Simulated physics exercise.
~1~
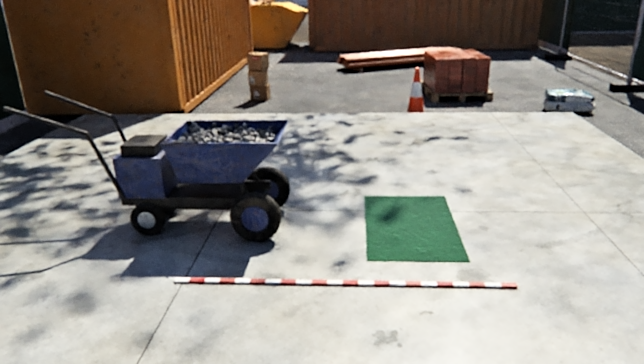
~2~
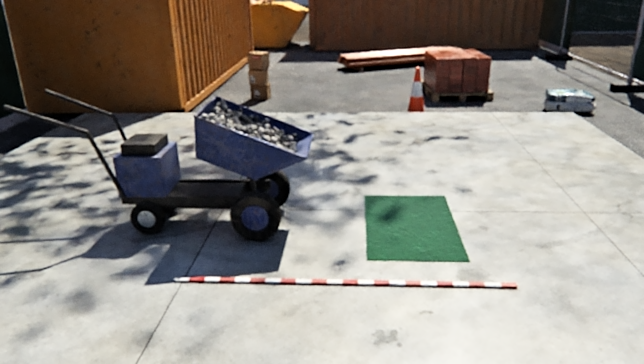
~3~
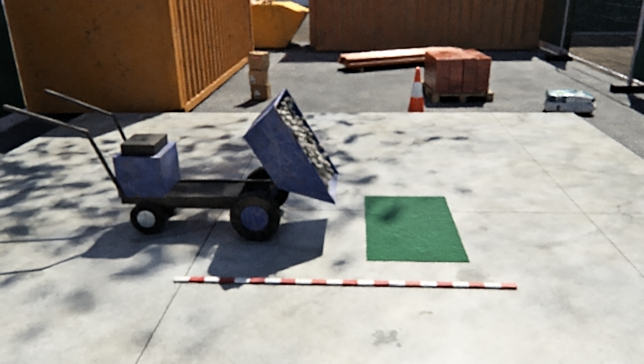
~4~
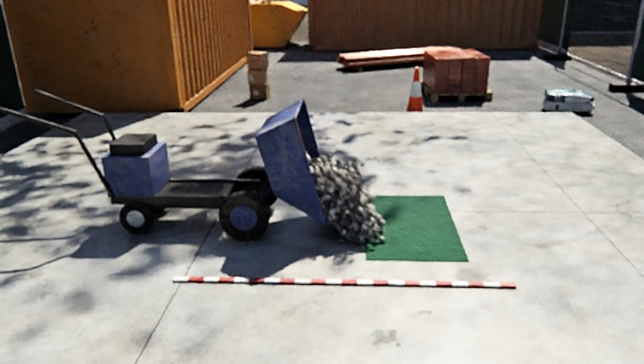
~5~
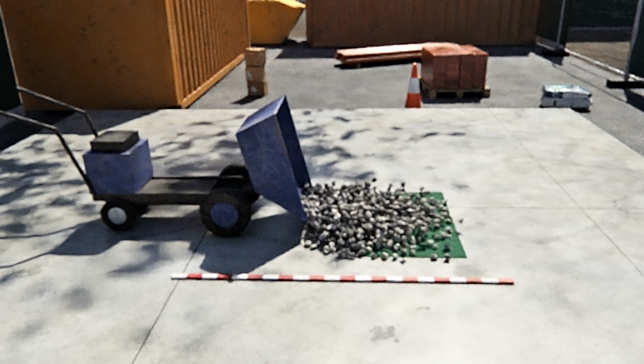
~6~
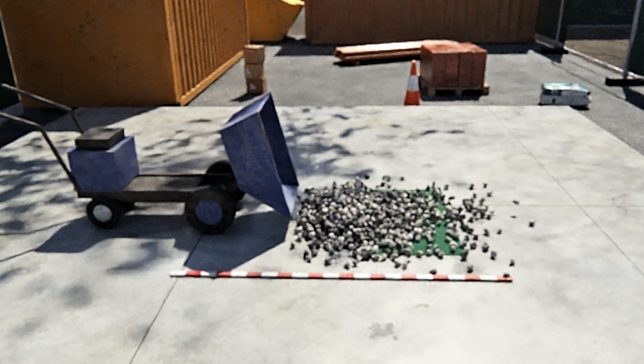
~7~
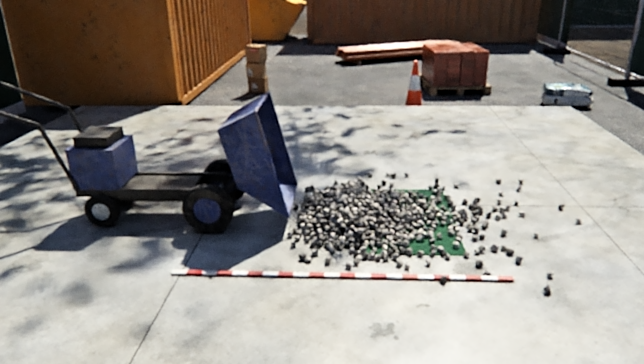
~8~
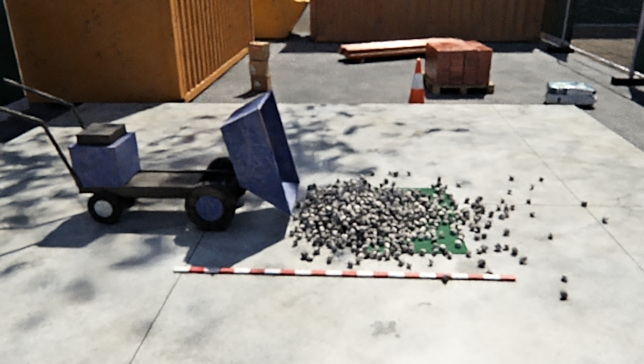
A blue powered barrow with black wheels and long handles stands at the left of a pale concrete yard, seen from slightly above, its tray heaped with grey stones. A green sheet lies to its right behind a red and white striped staff, with orange containers, a cone and stacked reddish blocks beyond. The tray tips steeply to the right, and the stones slide out in a rush as the barrow backs leftward. They spread over the ground and the sheet, a few rolling farther right. Finally the empty tray stays raised, with many stones lying short of the partly covered sheet.
